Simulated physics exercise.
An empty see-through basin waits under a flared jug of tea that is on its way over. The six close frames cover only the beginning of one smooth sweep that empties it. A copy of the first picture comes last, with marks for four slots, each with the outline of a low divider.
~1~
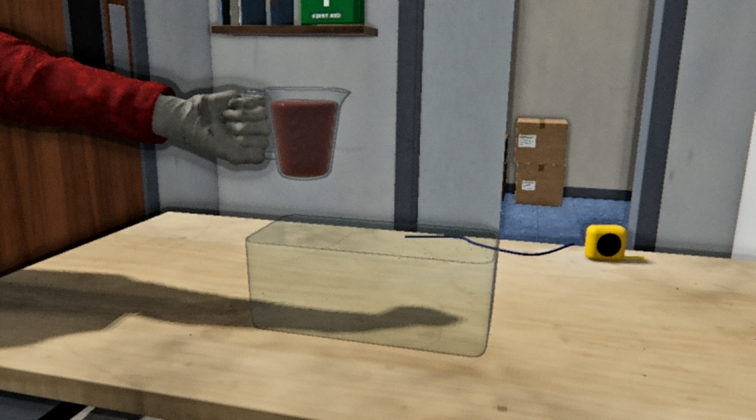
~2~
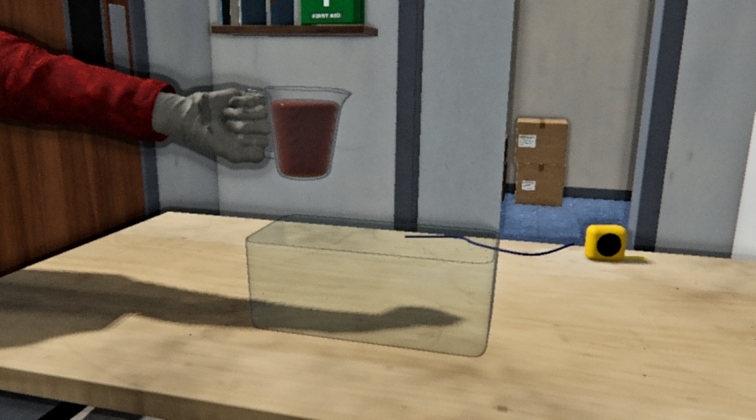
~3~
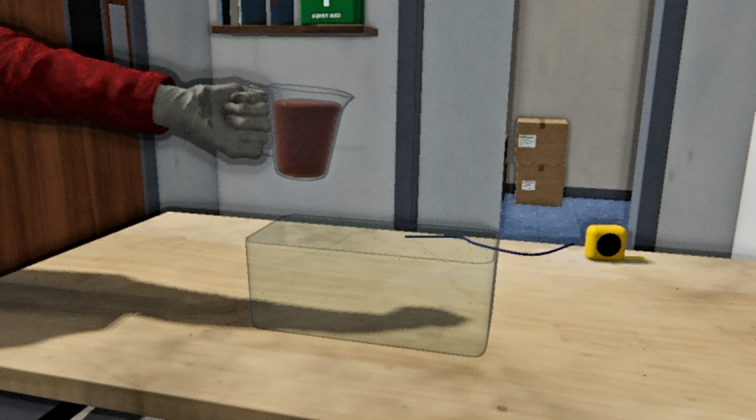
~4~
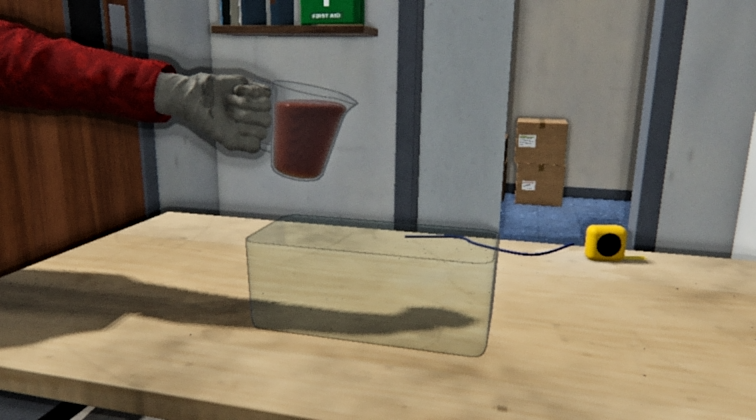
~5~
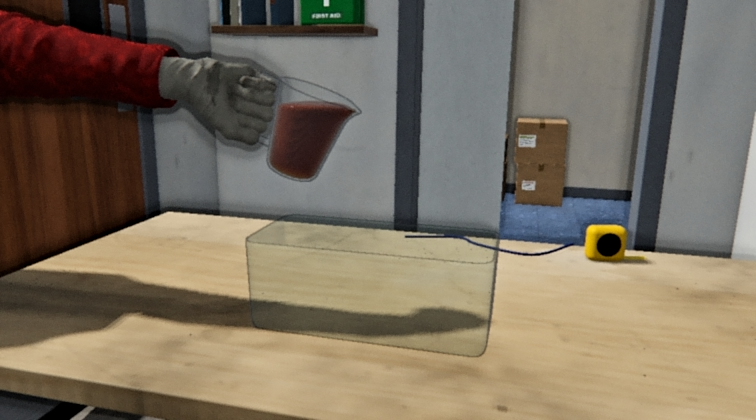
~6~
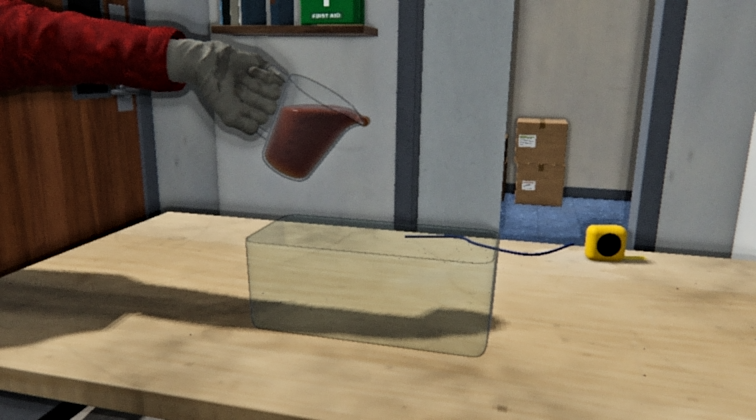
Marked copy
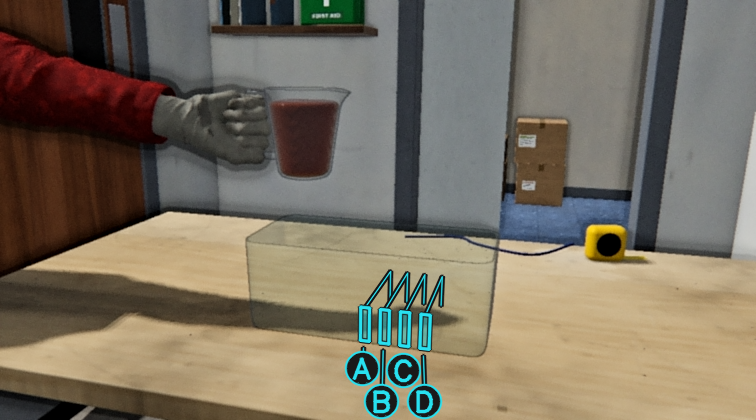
The clip opens with a gloved hand in a red sleeve holding a clear jug of reddish-brown tea upright above an empty see-through basin on a wooden table. The hand gradually tilts the jug to the right, and the tea shifts toward the lip until a little bulges over it.
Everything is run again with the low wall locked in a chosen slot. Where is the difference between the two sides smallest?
B is best.
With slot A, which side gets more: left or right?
More ends on the right.
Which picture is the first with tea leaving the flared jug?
Picture 6.
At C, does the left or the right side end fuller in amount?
More ends on the left.
In cyan, A at (363, 347); B at (383, 350); C at (403, 353); D at (423, 355).
Choosing A, about 12 % ends left of the wall and 87 % right of it.
Choosing B, about 44 % ends left of the wall and 55 % right of it.
Choosing C, about 85 % ends left of the wall and 13 % right of it.
Choosing D, about 93 % ends left of the wall and 4 % right of it.
